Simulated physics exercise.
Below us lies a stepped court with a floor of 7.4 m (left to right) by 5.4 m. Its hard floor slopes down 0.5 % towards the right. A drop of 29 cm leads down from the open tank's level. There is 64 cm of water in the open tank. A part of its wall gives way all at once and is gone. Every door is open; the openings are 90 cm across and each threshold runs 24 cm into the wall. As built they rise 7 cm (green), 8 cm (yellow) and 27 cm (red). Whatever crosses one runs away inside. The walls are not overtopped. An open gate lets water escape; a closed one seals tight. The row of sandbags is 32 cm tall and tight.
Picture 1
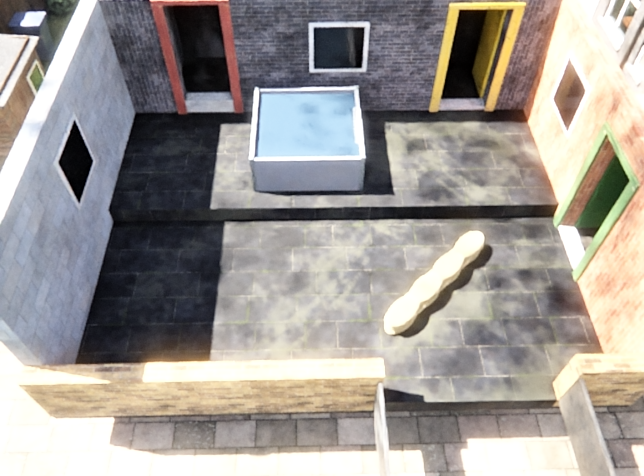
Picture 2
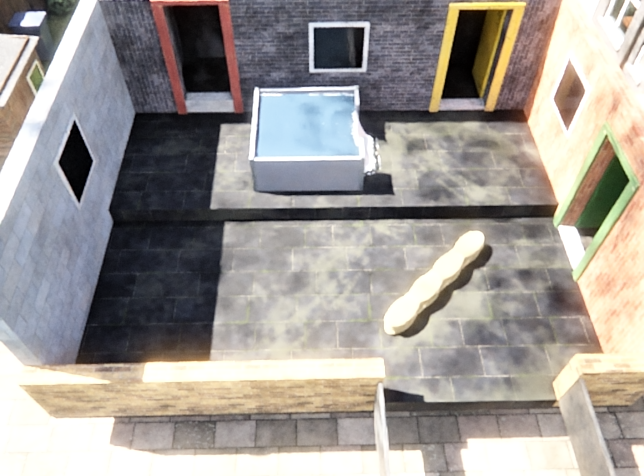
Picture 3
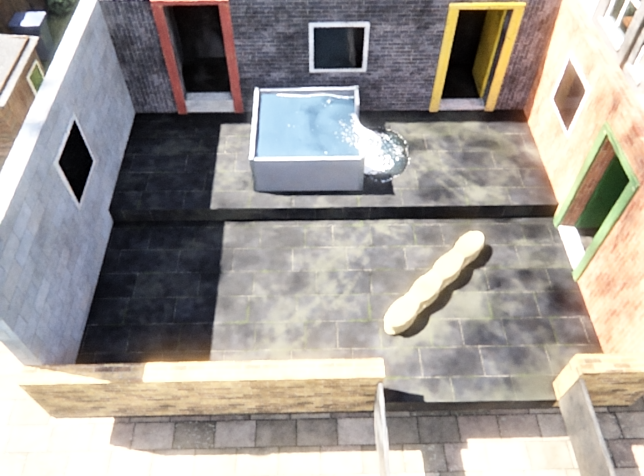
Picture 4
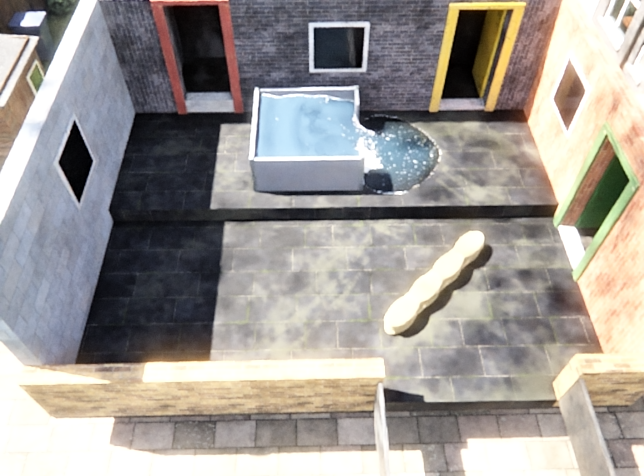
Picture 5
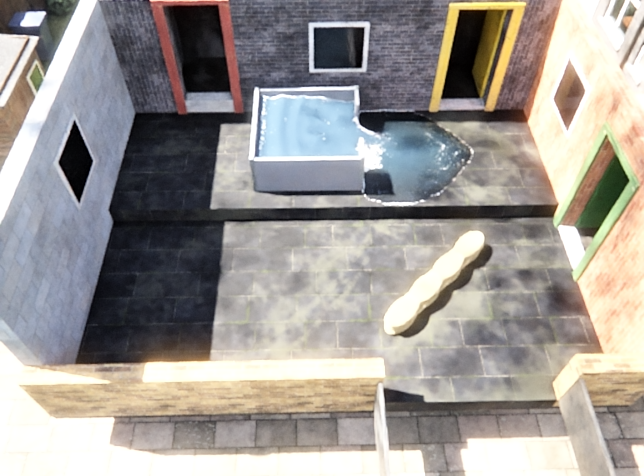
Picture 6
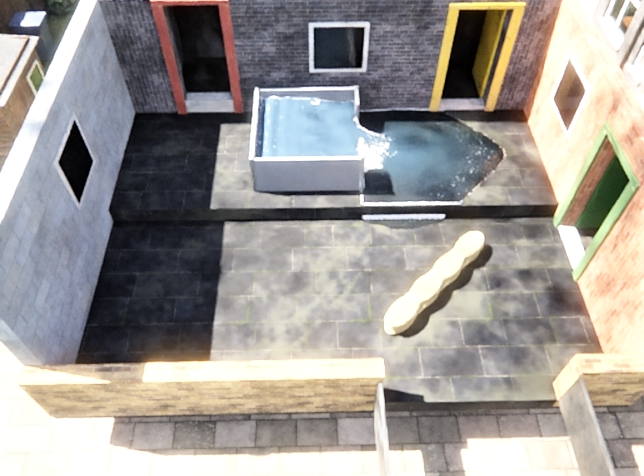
The clip shows a walled court with an open tank of water on its upper level; part of the tank's right side gives way, and water pours out, spreading rightward across the dark paving and reaching the step's edge.
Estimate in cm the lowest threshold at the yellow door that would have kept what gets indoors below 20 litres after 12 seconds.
At least 12 cm or so.
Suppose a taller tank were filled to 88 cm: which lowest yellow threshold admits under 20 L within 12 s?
Then roughly 18 cm.
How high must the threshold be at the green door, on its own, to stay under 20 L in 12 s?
Roughly 11.0 cm at green.
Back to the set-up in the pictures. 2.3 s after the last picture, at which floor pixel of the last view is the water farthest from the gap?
Near (614, 381).
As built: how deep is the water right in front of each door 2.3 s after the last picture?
Depths in cm: Green 14, yellow 13, red 0.
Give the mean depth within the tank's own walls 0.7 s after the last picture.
Roughly 42 cm on average.
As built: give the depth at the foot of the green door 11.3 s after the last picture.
Some 8.0 cm.
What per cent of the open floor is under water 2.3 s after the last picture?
Some 30 per cent of it.
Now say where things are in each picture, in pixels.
The first picture shows the open tank at (307, 125) is whole and still, 64 cm deep; the yellow door at (472, 65) is dry.
In the second picture, water pours out at (356, 142) and has run 0.3 m, to (374, 168); about 9 cm deep outside, 64 cm at the back.
In the third picture, the front is at (404, 163), 0.8 m from the gap at (356, 144); 0.8 m2 of floor is wet, 64 cm left at the back.
In the fourth picture, water pours out at (356, 144) and has run 1.4 m, to (436, 153); about 7 cm deep outside, 63 cm at the back.
In the fifth picture, the front is at (467, 155), 2.0 m from the gap at (356, 144); 3.1 m2 of floor is wet, 57 cm left at the back.
In the sixth picture, water pours out at (356, 143) and has run 2.5 m, to (498, 157); about 4 cm deep outside, 53 cm at the back; the yellow door at (472, 65), 2.4 m from the gap, is still 0.4 m from the nearest water.
Then, 0.7 s after the last picture water covers 25 % of the floor, deepest (40 cm) near (526, 115); 14 cm at the yellow door, 0 litres in over its 8 cm threshold.
Then, 2.3 s after the last picture water covers 30 % of the floor, deepest (24 cm) near (530, 128); 13 cm at the yellow door, 19 litres in over its 8 cm threshold.
Then, 11.3 s after the last picture water covers 70 % of the floor, deepest (10 cm) near (610, 369); 5 cm at the yellow door, 77 litres in over its 8 cm threshold.
At the yellow door as built, the water peaked near 15 cm, 3.3 s after the last picture.
Run again over the same 12 s with other heights there, 38 litres in over 10.5 cm, 9 litres over 14 cm. The limit of 20 litres is kept from about 12 cm up.
